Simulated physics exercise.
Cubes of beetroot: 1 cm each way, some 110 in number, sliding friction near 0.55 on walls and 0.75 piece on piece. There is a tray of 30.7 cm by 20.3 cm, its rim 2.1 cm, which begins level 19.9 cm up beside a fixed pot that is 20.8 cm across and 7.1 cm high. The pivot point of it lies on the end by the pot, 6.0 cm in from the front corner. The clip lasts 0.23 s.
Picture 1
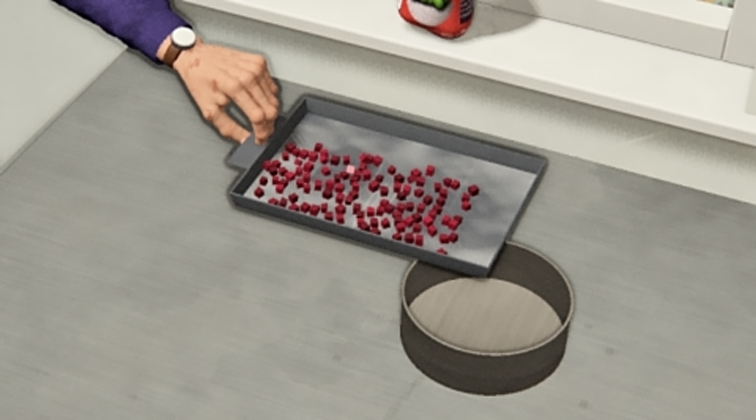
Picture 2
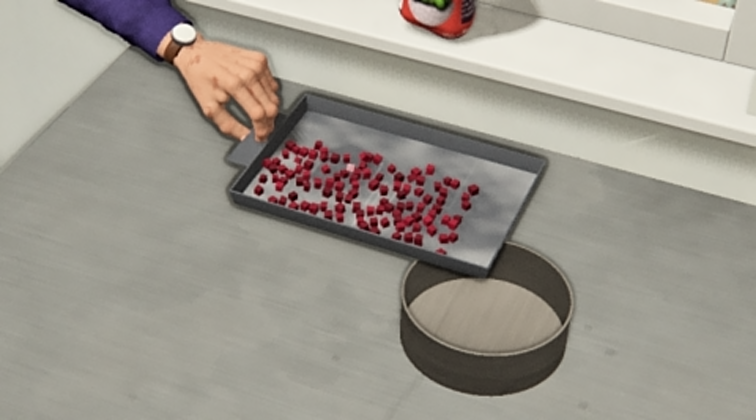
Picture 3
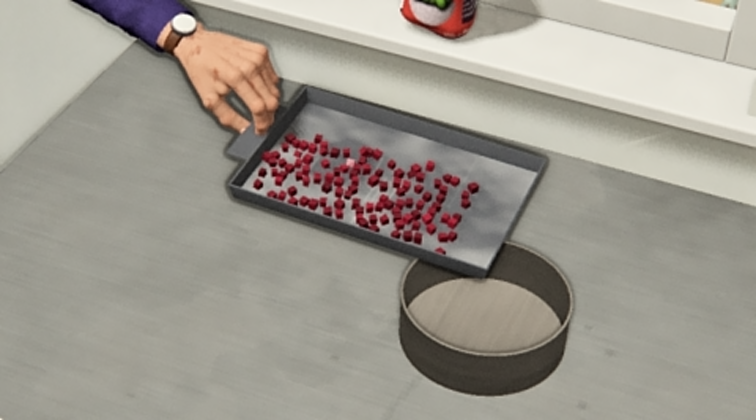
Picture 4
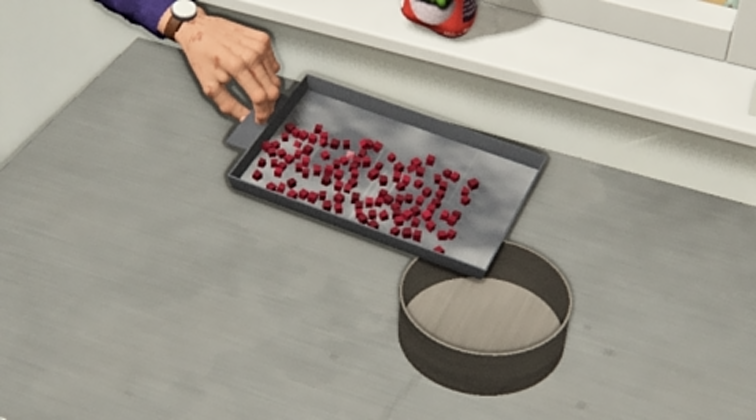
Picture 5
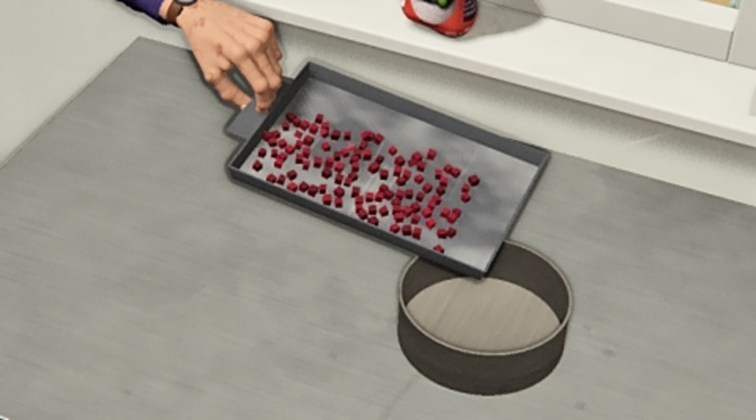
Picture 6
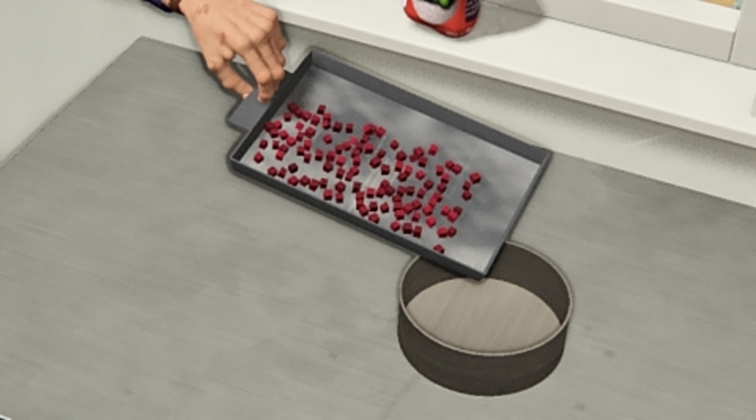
On a grey countertop, a hand with a wristwatch held a dark tray of small red beetroot cubes beside a round pot and slowly raised its left end, while the cubes stayed spread across it.
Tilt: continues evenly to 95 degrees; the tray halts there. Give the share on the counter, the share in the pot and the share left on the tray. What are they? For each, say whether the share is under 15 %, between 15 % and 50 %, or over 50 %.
Result: Counter: Will likely be high; pot: Will likely be low; tray: Will likely be low.
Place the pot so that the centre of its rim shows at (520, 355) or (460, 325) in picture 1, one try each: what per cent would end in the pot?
First try around 95 %, second around 65 %.
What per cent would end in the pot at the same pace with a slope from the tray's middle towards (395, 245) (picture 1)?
Roughly 10 percent of them.
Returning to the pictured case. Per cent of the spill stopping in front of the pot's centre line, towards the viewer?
Roughly 90 per cent.
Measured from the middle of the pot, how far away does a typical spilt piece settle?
Distance: Around 20 cm.
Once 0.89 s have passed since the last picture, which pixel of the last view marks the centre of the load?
Load centre: About (486, 283) px.
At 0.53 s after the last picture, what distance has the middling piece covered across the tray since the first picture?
Around 8 centimetres.
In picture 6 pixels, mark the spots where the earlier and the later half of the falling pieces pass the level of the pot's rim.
Early: About (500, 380); late: About (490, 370).
Then, 0.53 s after the last picture, tilt 51 degrees; the tray holds 100 %, the pot 0 %.
Then, 0.89 s after the last picture, tilt 78 degrees; the tray holds 55 %, the pot 0 %.
Then, 1.34 s after the last picture, tilt 95 degrees; the tray holds 10 %, the pot 0 %.
In the end, counter 95 %, pot 0 %, tray 0 %.
